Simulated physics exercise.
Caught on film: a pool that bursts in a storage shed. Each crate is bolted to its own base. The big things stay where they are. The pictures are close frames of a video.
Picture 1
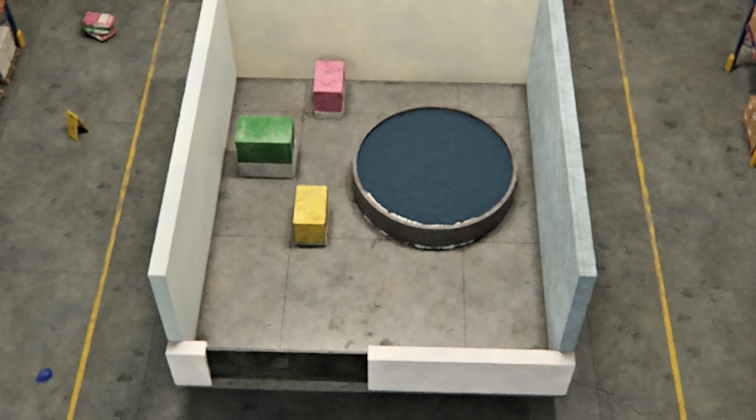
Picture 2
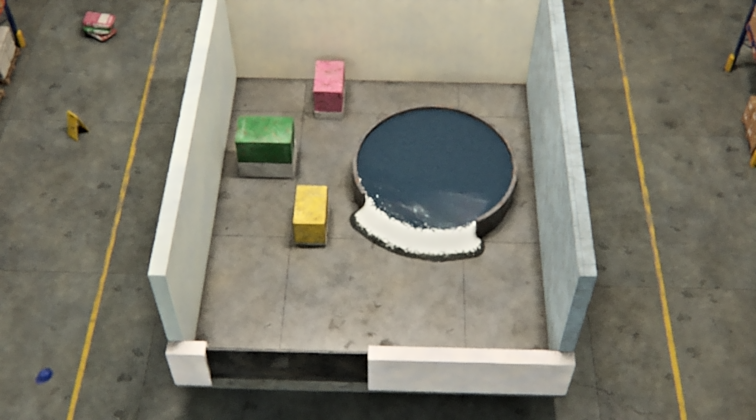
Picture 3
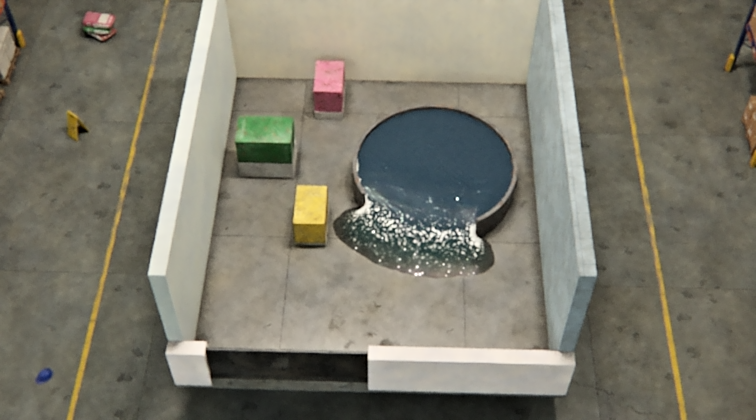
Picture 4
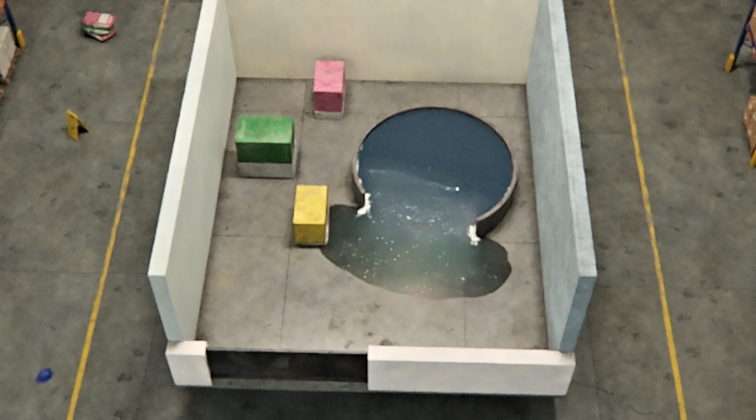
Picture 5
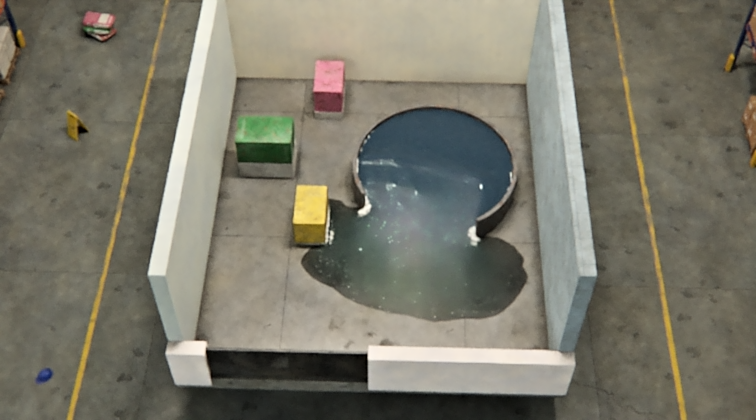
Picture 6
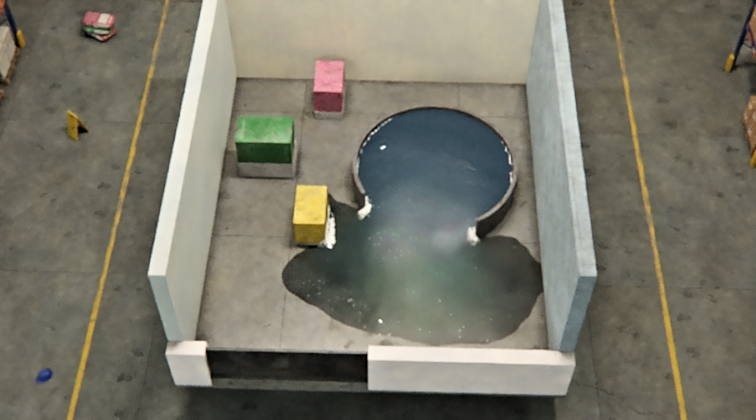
A round tank of dark blue water bursts open at its near side inside a pale-walled enclosure on a grey concrete floor, seen from high above by a still camera. Pink, green and yellow blocks stand to its left, with yellow lines outside the walls. White, foaming water pours through the gap, then spreads forward and sideways in a widening dark sheet, touching the yellow block.
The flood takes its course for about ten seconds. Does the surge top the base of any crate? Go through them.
In the end: The green crate stays dry; the yellow crate gets wet; the pink crate stays dry.
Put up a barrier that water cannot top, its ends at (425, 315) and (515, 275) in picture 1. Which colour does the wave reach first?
That is the yellow crate.
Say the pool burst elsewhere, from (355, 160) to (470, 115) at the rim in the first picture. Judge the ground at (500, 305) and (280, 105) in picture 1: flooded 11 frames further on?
One after the other: Free of water, covered.
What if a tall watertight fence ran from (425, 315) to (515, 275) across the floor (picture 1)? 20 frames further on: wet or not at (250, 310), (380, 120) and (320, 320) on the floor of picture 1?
In that order: Awash, dry, flooded.
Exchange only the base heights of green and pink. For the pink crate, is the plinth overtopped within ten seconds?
Then: Pink is spared.
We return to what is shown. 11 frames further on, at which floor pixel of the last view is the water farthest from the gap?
Roughly at (192, 364).
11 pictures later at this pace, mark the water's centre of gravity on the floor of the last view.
Near (409, 245).
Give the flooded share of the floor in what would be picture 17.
Close to 50 %.
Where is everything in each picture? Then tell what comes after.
The round tank at (435, 166) is whole and still, in the first frame.
Water pours out at (413, 237) and has run to (480, 250), in the second frame.
The front is at (340, 221), out from the gap at (413, 238), in the third frame.
The front is at (499, 279), out from the gap at (413, 238), in the fourth frame.
The front is at (500, 306), out from the gap at (413, 239), in the fifth frame.
Water pours out at (413, 239) and has run to (509, 327), in the sixth frame.
A moment on, water covers 40 % of the floor; the green crate not reached, the yellow crate water round its plinth, the pink crate not reached.
Next, water covers 50 % of the floor; the green crate not reached, the yellow crate water round its plinth, the pink crate not reached.
Then, water covers 50 % of the floor; the green crate not reached, the yellow crate water round its plinth, the pink crate not reached.
Later, water covers 85 % of the floor; the green crate water round its plinth, the yellow crate water round its plinth, the pink crate water round its plinth.
In the end, water covers 100 % of the floor; the green crate stayed above the water, the yellow crate was topped, the pink crate stayed above the water.
